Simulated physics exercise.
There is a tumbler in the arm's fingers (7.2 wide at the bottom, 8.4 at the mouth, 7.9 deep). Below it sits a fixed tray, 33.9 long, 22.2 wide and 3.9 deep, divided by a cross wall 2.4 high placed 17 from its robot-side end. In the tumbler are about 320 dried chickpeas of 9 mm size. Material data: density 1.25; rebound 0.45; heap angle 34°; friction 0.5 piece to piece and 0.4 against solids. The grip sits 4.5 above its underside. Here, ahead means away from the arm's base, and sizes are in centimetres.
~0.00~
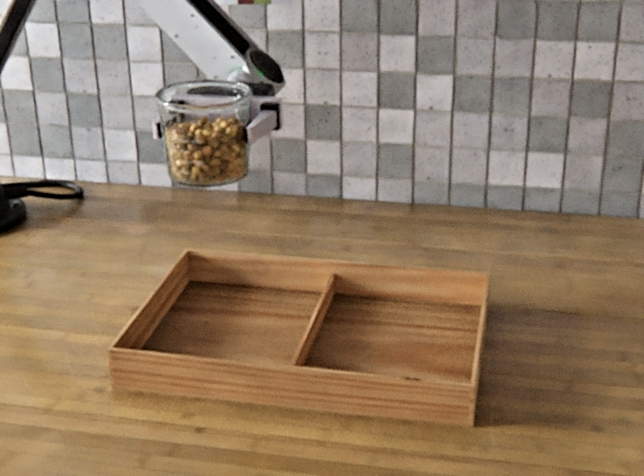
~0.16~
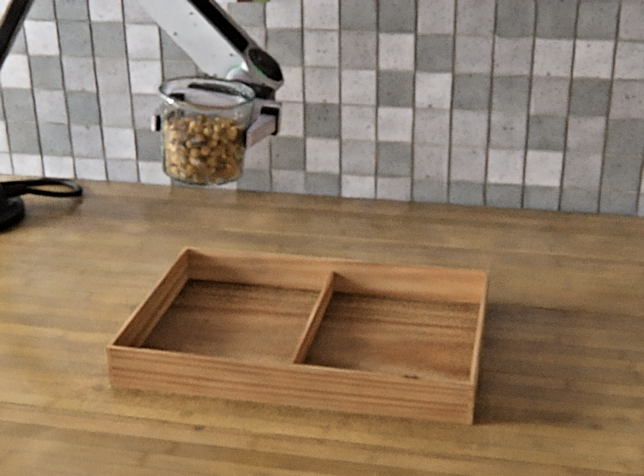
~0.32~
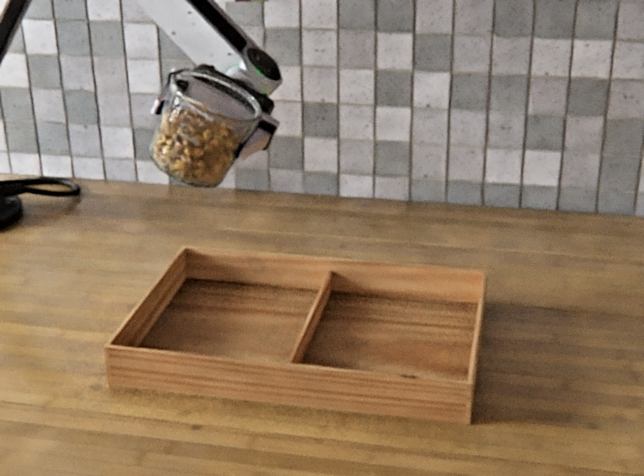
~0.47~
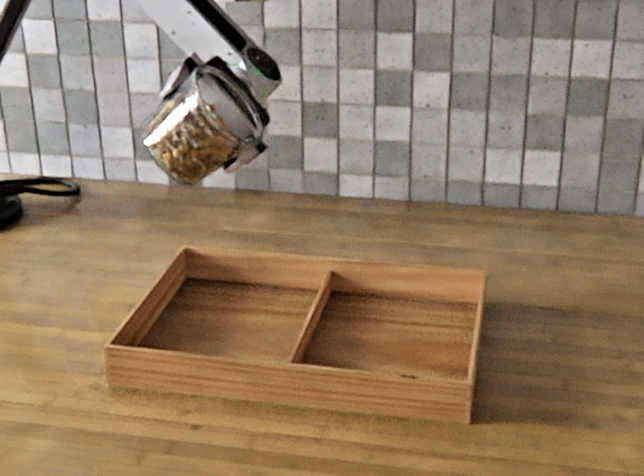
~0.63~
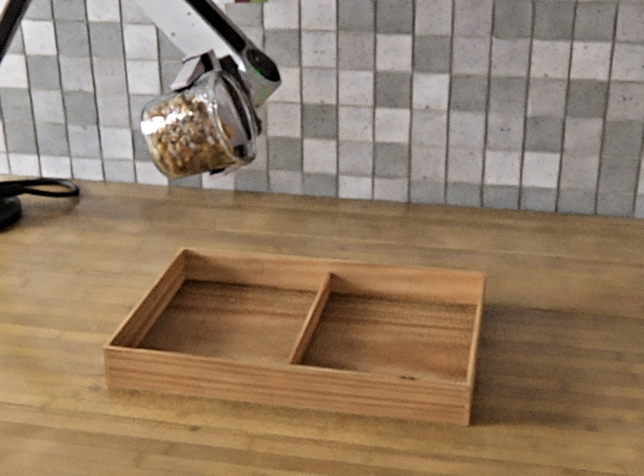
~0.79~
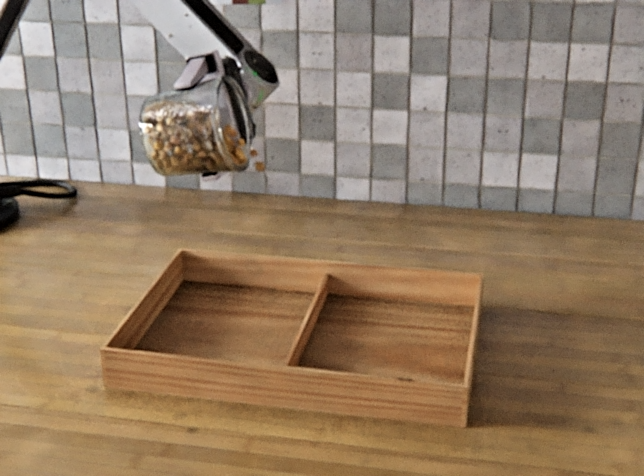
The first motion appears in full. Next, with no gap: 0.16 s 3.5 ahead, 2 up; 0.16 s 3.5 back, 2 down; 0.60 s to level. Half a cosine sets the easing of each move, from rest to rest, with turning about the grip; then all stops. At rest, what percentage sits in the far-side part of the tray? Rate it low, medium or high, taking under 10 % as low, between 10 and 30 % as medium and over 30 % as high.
Rating: Medium.
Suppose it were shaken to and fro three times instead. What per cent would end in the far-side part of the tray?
It would come to about 30 %.
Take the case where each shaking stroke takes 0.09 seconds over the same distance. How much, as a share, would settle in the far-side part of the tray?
Roughly 85 in a hundred.
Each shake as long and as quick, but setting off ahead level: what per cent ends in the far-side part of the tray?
Result: Approx. 15 %.
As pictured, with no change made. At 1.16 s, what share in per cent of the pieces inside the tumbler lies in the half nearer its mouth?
About 55 percent.
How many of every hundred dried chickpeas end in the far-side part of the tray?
Roughly 15 percent.
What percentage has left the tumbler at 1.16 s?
30 %.
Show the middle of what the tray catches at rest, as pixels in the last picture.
Roughly at (296, 339) in the last picture.
After 1.16 s, tilted 76° forward, highest piece 23 above the table; 220 in the tumbler, 32 in the far-side part, 13 in the robot-side part, 52 in flight or on a rim.
After 1.53 s, tilted 17° forward, highest piece 25 above the table; 211 in the tumbler, 60 in the robot-side part, 46 in the far-side part.
After 1.91 s, level, highest piece 24 above the table; 211 in the tumbler, 60 in the robot-side part, 46 in the far-side part.
After 2.96 s, level, highest piece 24 above the table; 211 in the tumbler, 60 in the robot-side part, 46 in the far-side part.
In the end, 211 in the tumbler, 60 in the robot-side part, 46 in the far-side part. That is 15 % in the far-side part of the tray.
